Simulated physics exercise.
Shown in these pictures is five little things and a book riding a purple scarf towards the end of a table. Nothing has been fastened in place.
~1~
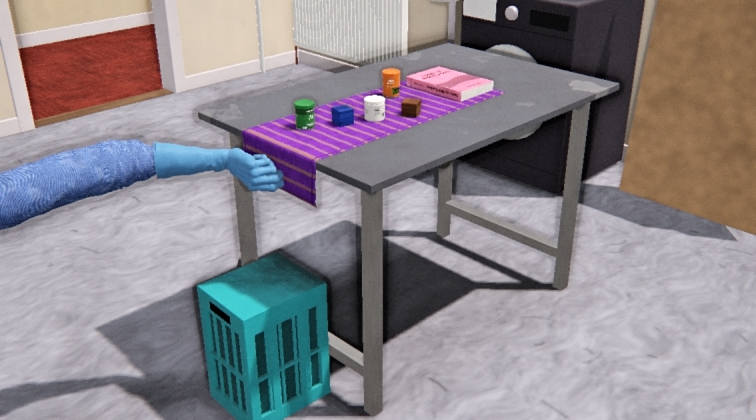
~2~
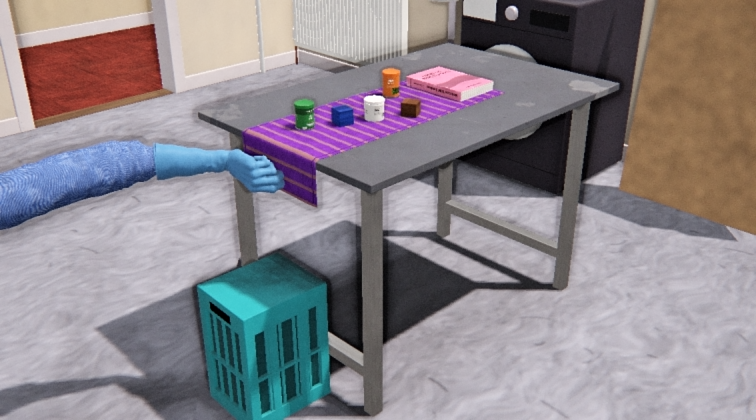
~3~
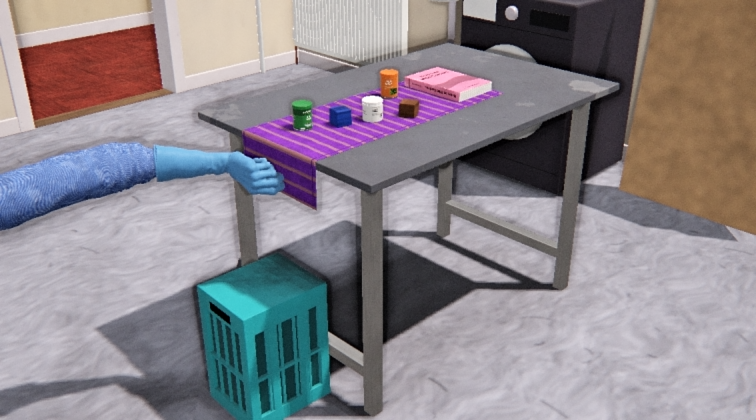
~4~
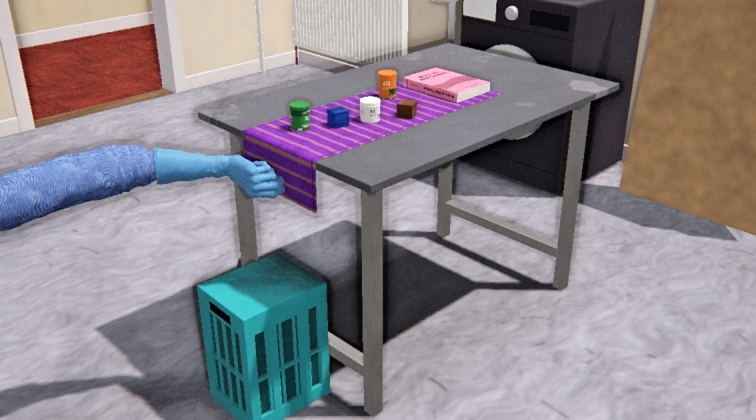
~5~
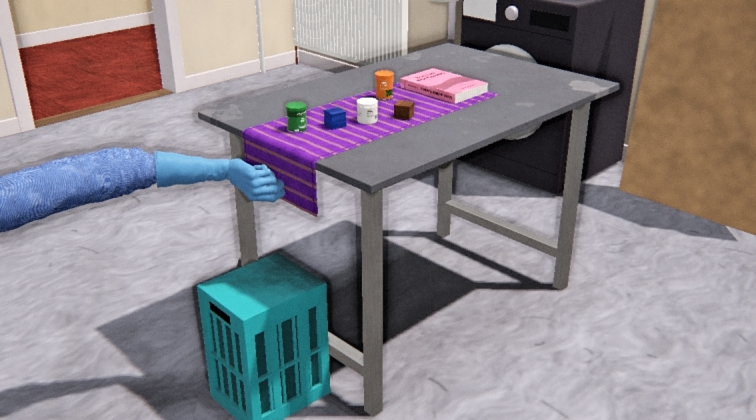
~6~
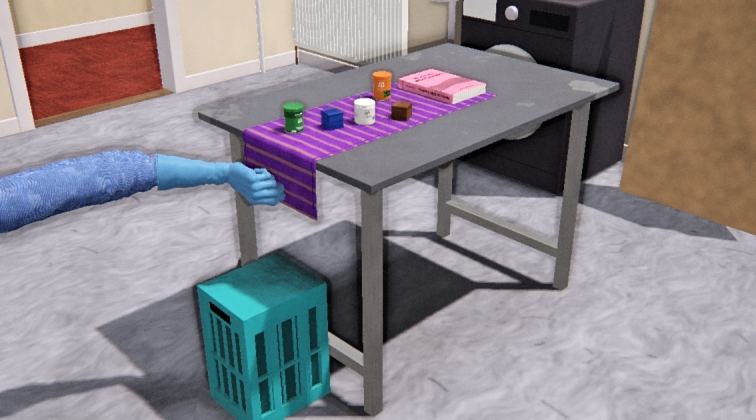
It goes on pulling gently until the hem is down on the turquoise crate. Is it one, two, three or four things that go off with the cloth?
The count of things that fall is two.
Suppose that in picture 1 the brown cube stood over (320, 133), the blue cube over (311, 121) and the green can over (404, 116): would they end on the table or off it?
The brown cube ends up knocked off; the blue cube ends up knocked off; the green can ends up still aboard.
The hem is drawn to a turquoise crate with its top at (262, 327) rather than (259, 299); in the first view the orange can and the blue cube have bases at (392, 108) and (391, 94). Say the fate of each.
In the end the orange can is still on top and the blue cube is still on top.
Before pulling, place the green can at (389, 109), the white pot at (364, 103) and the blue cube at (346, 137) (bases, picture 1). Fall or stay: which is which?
Looking at each one, the green can remains in position, the white pot remains in position and the blue cube drops away.
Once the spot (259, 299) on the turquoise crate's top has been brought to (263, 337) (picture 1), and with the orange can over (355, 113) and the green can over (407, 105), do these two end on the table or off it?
As for the orange can, it leaves the top; as for the green can, it stays in place.
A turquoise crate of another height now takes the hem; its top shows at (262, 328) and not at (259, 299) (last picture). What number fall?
The count: 3.
Early on, hem near (281, 229); all still up.
Midway, hem near (282, 263); green can and blue cube gone.
Finally, hem on the crate; green can and blue cube gone. It carries off two.
